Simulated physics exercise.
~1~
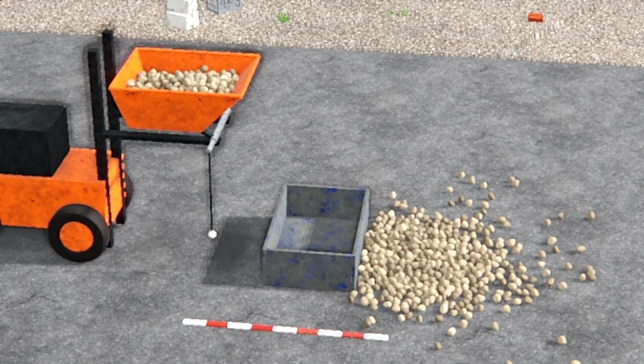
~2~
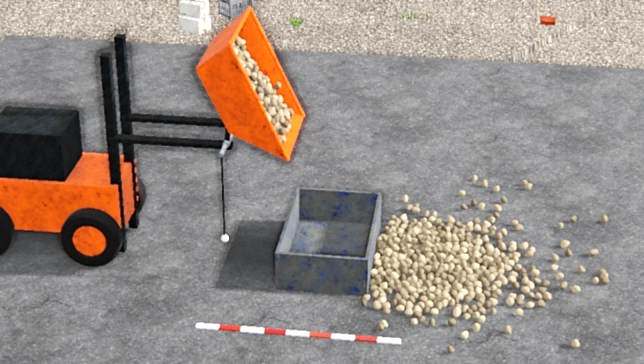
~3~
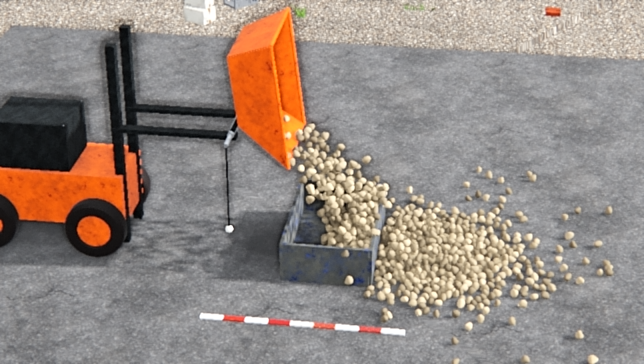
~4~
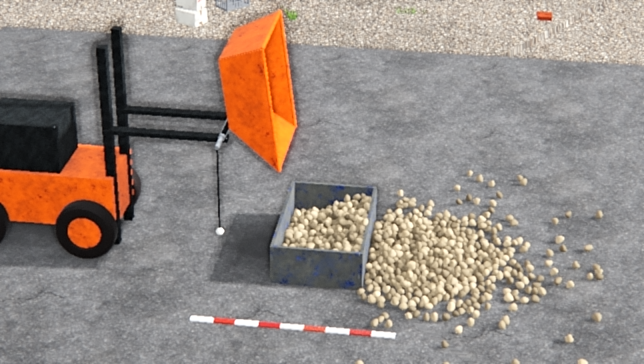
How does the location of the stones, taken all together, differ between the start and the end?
Taken together, the stones end up lower and farther to the right. At the start some are in the raised orange skip and the rest lie loose on the ground, while at the end they are in the grey bin and in the loose heap beside it.
